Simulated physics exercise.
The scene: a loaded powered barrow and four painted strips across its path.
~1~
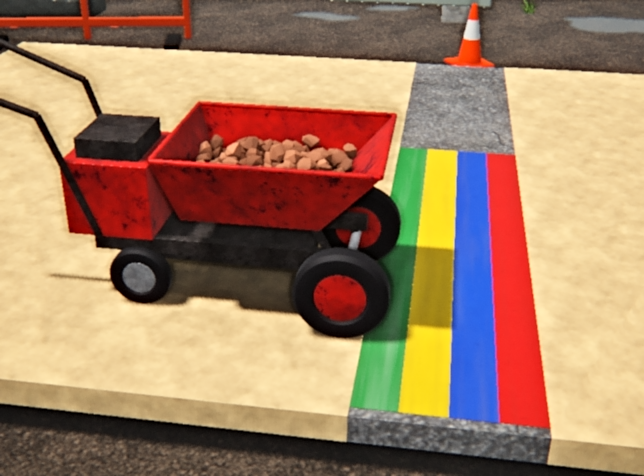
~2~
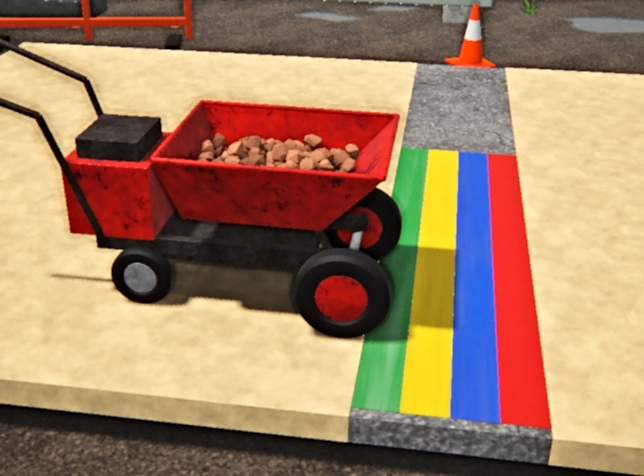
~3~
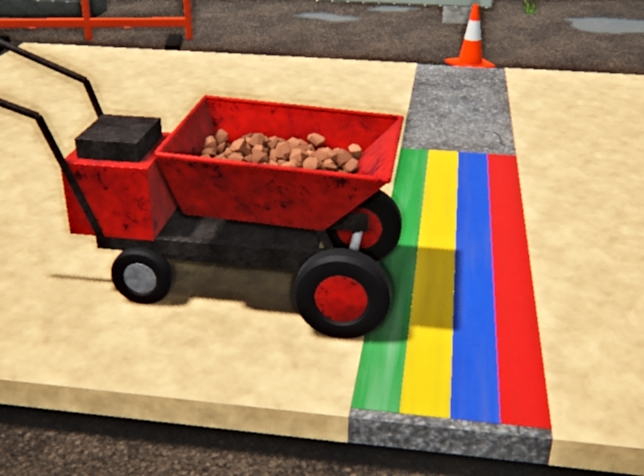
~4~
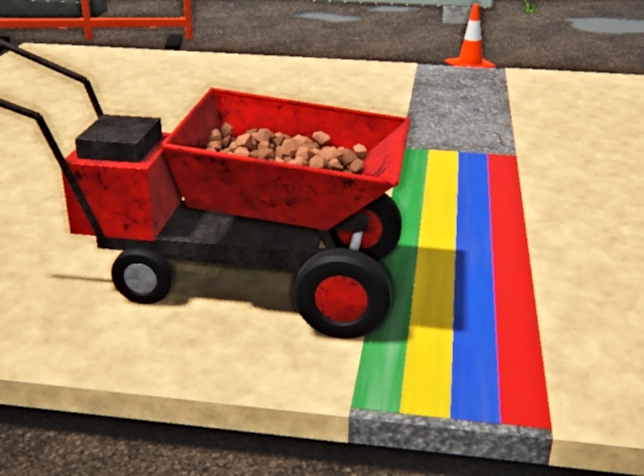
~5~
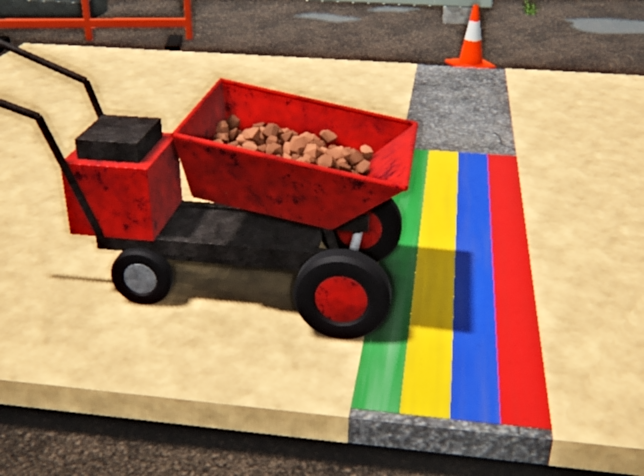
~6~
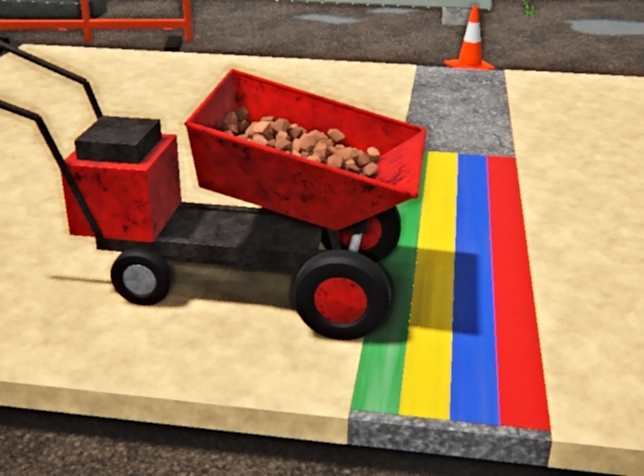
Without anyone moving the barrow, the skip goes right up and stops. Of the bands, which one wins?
The red band wins.
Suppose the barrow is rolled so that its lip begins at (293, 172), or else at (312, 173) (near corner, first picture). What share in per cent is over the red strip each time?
20 and 20 percent, in that order.
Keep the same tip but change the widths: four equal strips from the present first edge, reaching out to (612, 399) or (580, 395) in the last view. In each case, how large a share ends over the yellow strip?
I'd put it at some 0 % for the first and some 0 % for the second.
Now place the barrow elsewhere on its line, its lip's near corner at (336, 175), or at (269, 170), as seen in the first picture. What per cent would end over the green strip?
You'd see close to 0 per cent the first time and close to 30 per cent the next.
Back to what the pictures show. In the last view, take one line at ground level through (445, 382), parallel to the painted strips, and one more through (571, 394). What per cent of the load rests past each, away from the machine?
In order: 100 percent, then 30 percent.
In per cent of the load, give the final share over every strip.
Split by strip in per cent: Green 0; yellow 0; blue 15; red 35.
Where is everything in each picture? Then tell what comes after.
In the first picture, lip of the skip at (381, 178), level; top of the load at (278, 169), lumps of rubble; green strip at (380, 368); yellow strip at (427, 373); blue strip at (474, 377); red strip at (521, 382).
In the second picture, lip of the skip at (384, 179), level; top of the load at (280, 169).
In the third picture, lip of the skip at (388, 181), tipped barely; top of the load at (260, 160).
In the fourth picture, lip of the skip at (396, 184), tipped a little; top of the load at (266, 156).
In the fifth picture, lip of the skip at (405, 189), tipped a little; top of the load at (261, 154).
In the sixth picture, lip of the skip at (416, 196), tipped a little; top of the load at (256, 150); green strip at (381, 370); yellow strip at (427, 375); blue strip at (474, 380); red strip at (522, 384).
Soon after the last picture, skip tipped steeply; all in the skip.
A little later, skip tipped right over; most in the skip; a small part over the blue strip; about a quarter over the red strip; a stray few off the paint.
Later still, skip tipped right over; a small part in the skip; a stray few over the yellow strip; a small part over the blue strip; about a third over the red strip; about half off the paint.
At rest, skip tipped right over; a stray few in the skip; none over the green strip; a stray few over the yellow strip; about a quarter over the blue strip; about a third over the red strip; about half off the paint.
